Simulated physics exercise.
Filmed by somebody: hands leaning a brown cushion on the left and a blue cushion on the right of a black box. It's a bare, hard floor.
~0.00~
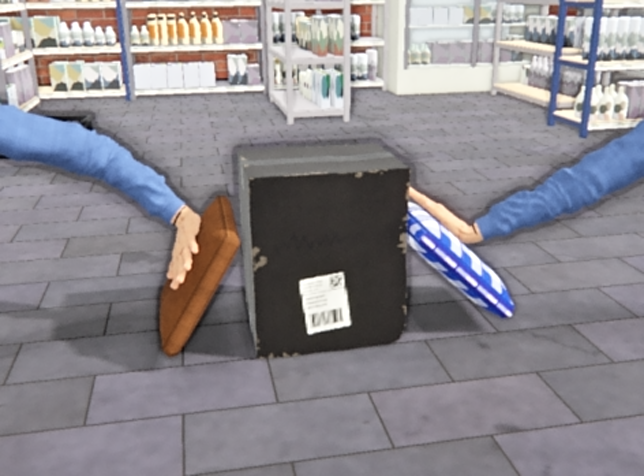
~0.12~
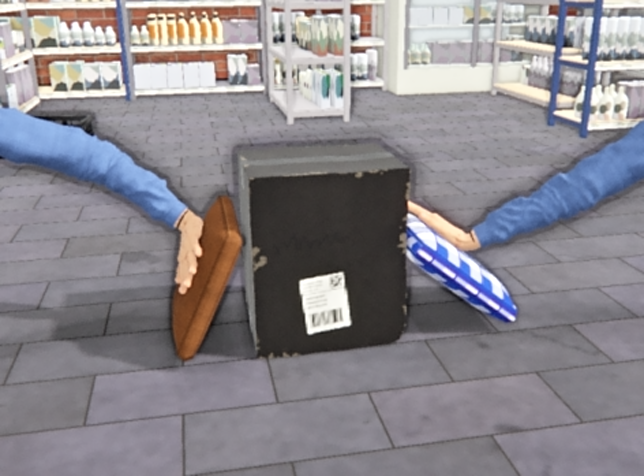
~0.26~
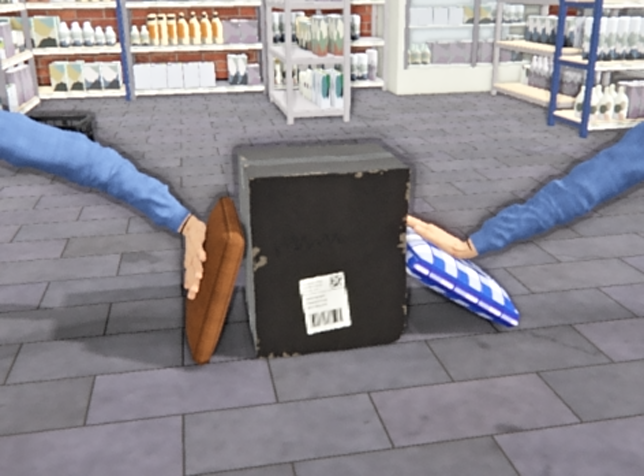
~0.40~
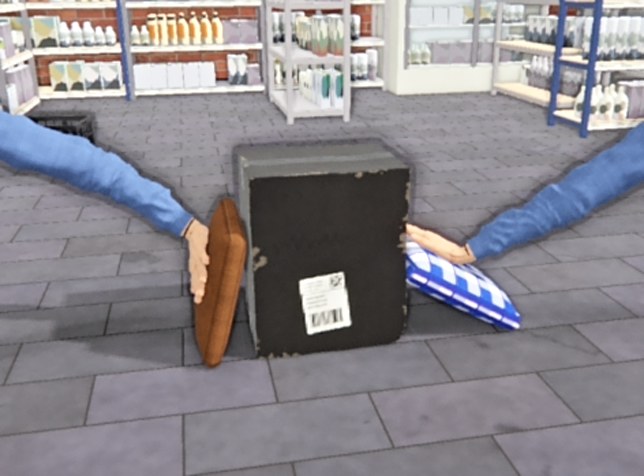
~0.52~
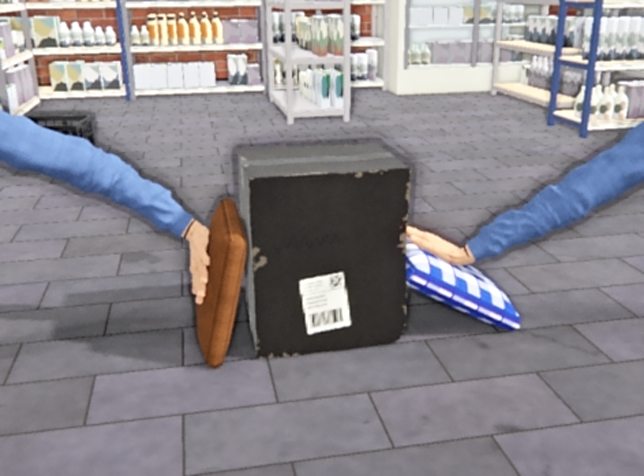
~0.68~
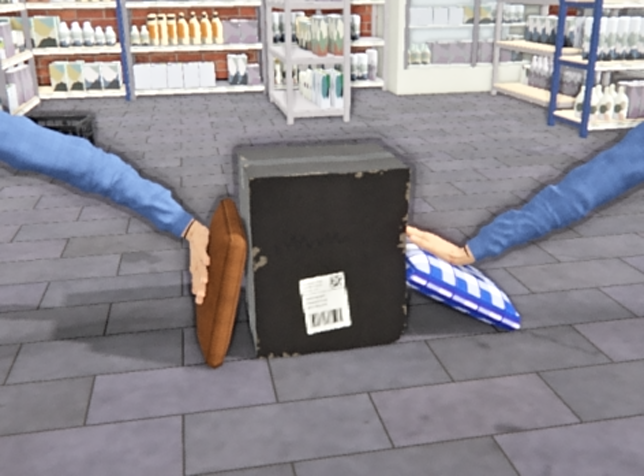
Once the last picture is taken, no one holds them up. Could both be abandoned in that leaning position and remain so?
The brown cushion remains leaning; the blue cushion ends up lying down.
By 0.94 s, brown cushion still up near (221, 279); blue cushion flat on the floor near (450, 295).
By 1.18 s, brown cushion still up near (221, 279); blue cushion flat on the floor near (450, 299).
When it is over, brown cushion still up near (221, 279); blue cushion flat on the floor near (450, 299). The brown cushion holds its lean and the blue cushion slides down flat.
